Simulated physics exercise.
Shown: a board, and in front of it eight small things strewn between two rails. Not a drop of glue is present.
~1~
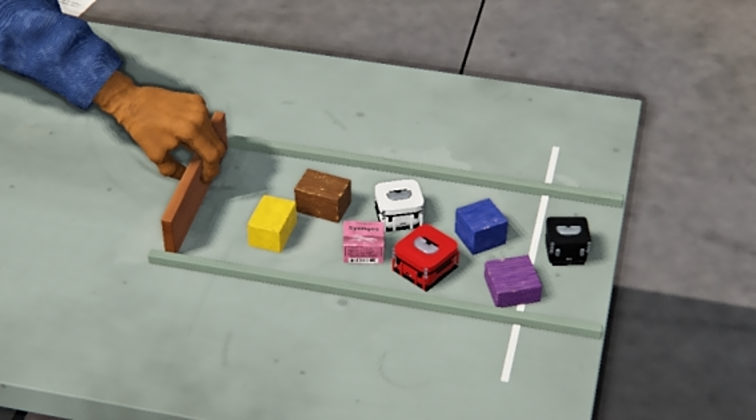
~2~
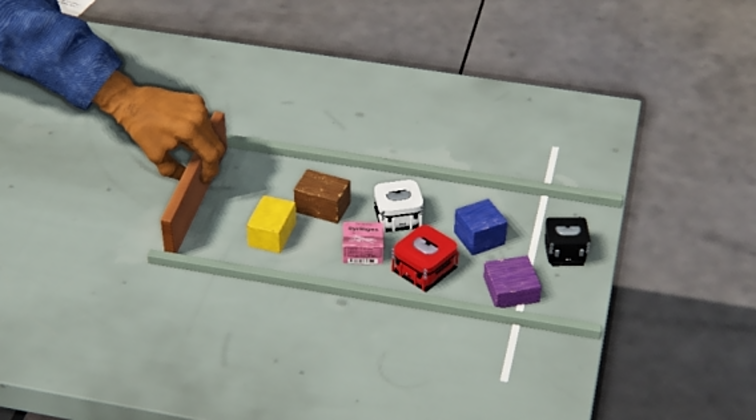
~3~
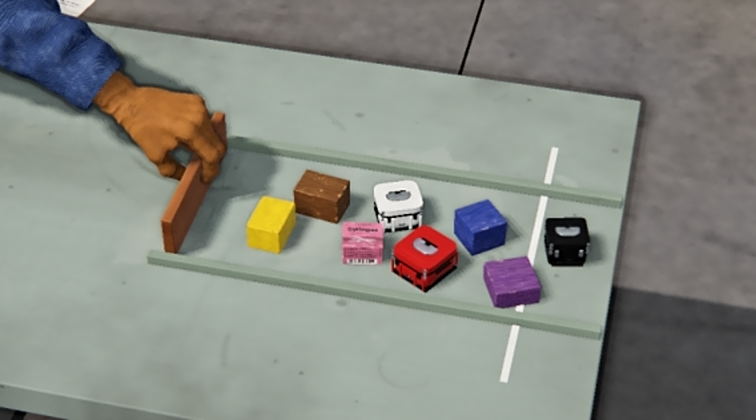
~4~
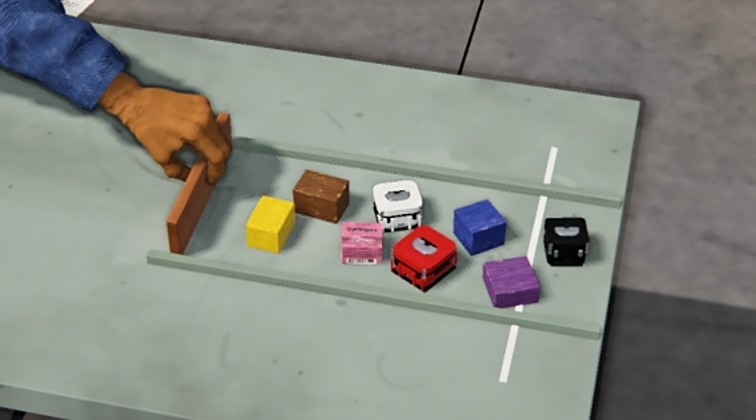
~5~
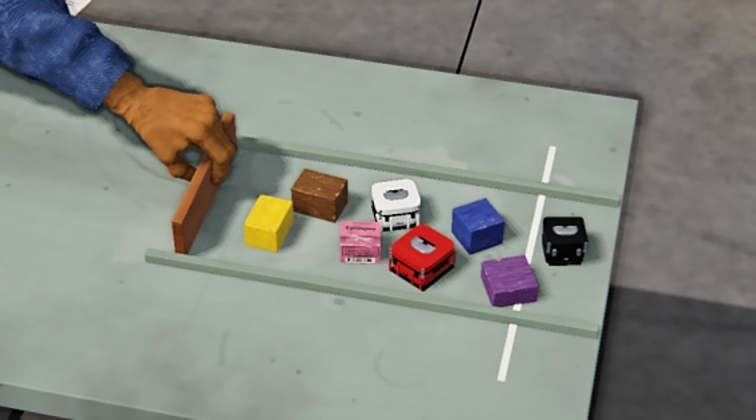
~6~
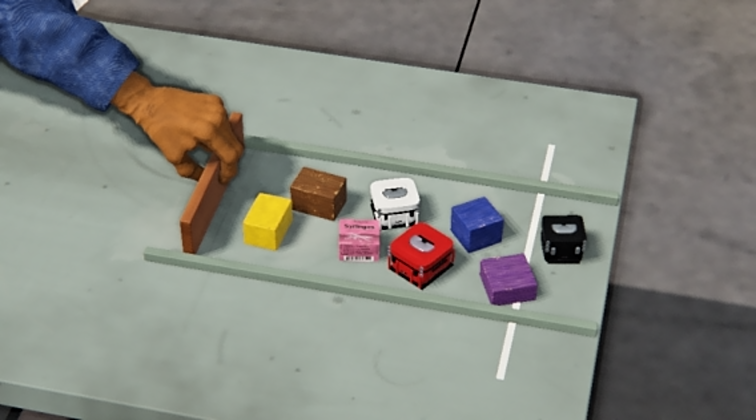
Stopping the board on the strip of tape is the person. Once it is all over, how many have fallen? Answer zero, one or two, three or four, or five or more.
When it is over, three or four have fallen.
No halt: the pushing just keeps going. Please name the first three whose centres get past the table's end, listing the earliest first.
The black case goes first, followed by the purple block and then the blue block.
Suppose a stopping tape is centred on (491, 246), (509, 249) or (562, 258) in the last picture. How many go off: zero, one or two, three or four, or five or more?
One or two; 3 or 4; five or over.
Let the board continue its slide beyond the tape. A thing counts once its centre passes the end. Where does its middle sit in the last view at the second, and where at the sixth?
At (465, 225) for the second, at (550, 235) for the sixth.
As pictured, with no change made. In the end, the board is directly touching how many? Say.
It adds up to 2.
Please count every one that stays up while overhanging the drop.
That'd be 1.
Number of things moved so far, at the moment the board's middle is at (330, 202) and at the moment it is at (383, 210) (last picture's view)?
By then 5, and later 7.
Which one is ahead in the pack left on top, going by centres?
Closest in the end is the white case.
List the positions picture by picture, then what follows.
Black case (567, 241); purple block (513, 281); blue block (481, 227); board (196, 182); tape (533, 254), in the first frame.
Purple block (512, 282); board (196, 182), in the second frame.
Blue block (480, 227); red case (425, 258), in the third frame.
Black case (566, 242); pink box (362, 243), in the fourth frame.
Purple block (509, 281); brown block (320, 195), in the fifth frame.
Black case (563, 239); purple block (508, 280); blue block (477, 225); board (214, 183); tape (528, 252), in the sixth frame.
A little later, none off yet; black case at rest near (563, 239); purple block at rest near (508, 280); blue block at rest near (477, 225).
Next, none off yet; black case at rest near (565, 240); purple block shifted a little near (532, 287); blue block shifted about its own width near (519, 229).
Later still, one off so far; black case on its side near (640, 302); purple block tilted a little near (621, 309); blue block shifted well along near (594, 247).
When it is over, the number that fall off is three or four; down, red case, blue block, purple block and black case.
